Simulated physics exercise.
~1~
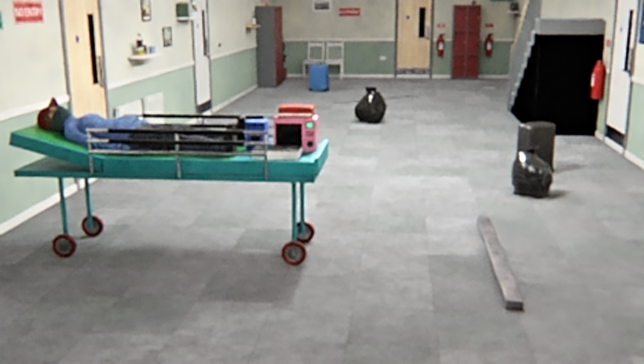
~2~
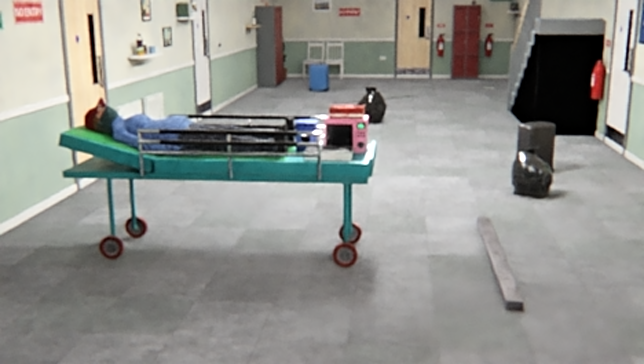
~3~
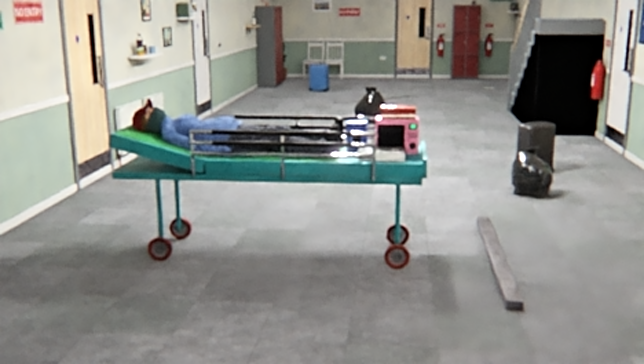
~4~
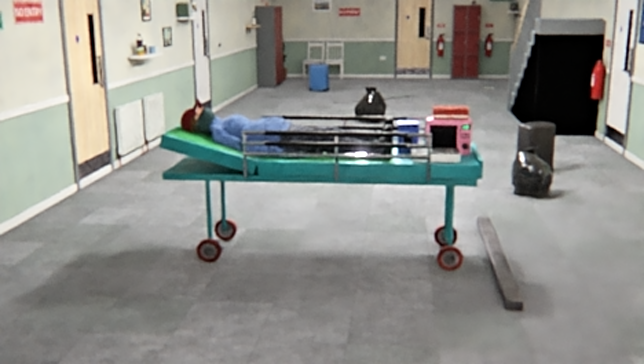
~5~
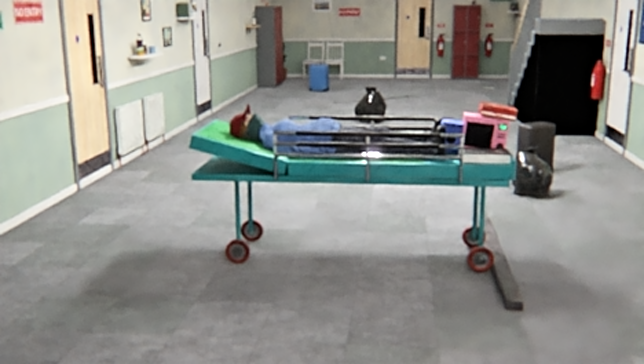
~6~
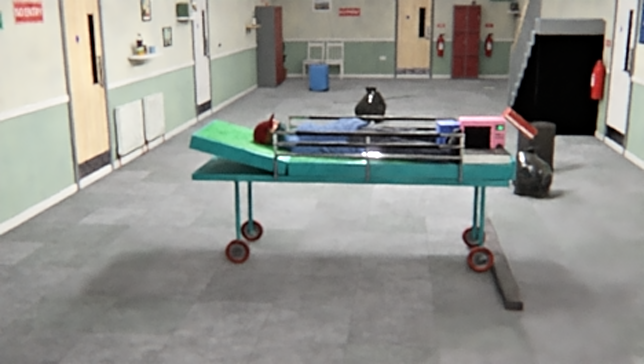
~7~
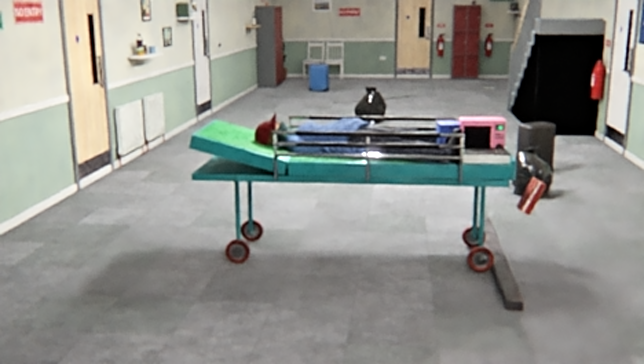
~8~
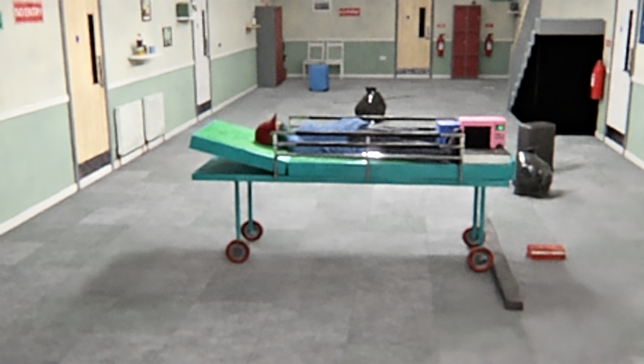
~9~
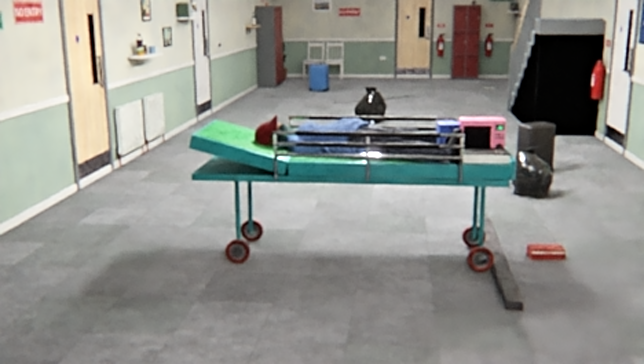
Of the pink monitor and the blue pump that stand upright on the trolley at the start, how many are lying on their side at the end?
None of them are, as both the pink monitor and the blue pump are still upright on the trolley at the end.
